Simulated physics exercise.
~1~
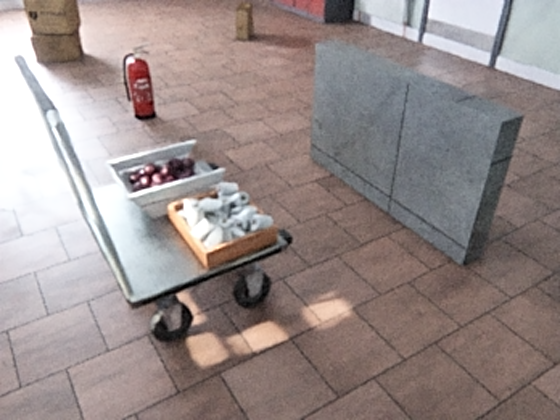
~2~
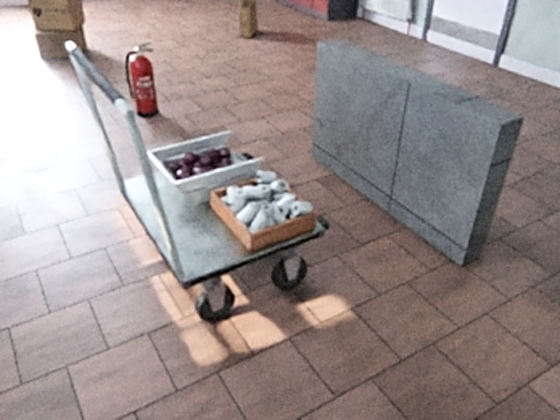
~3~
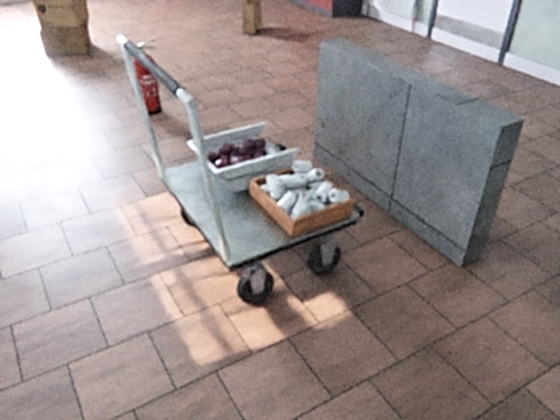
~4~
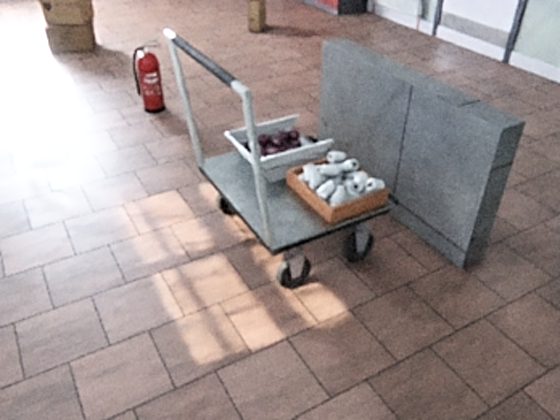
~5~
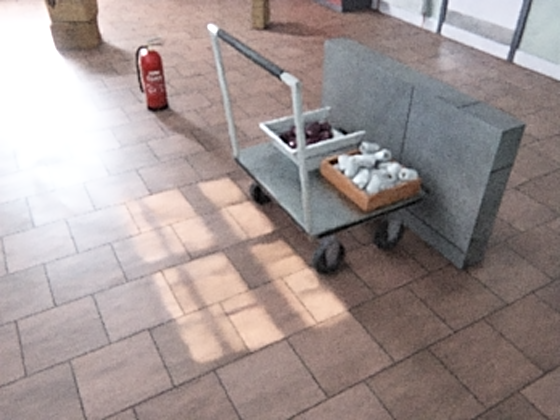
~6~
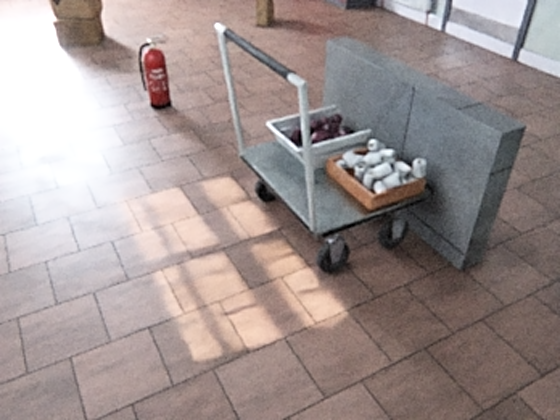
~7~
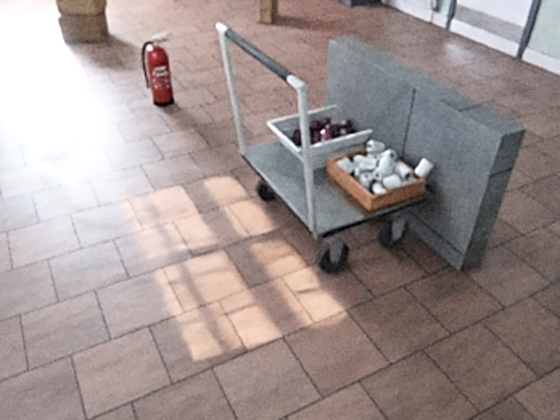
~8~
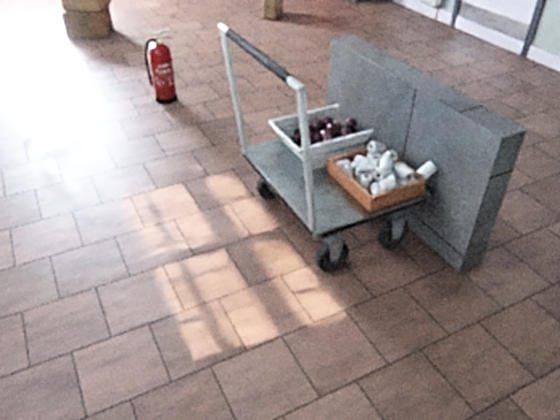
A trolley carrying two baskets rolls right across the tiles and stops against a low wall.
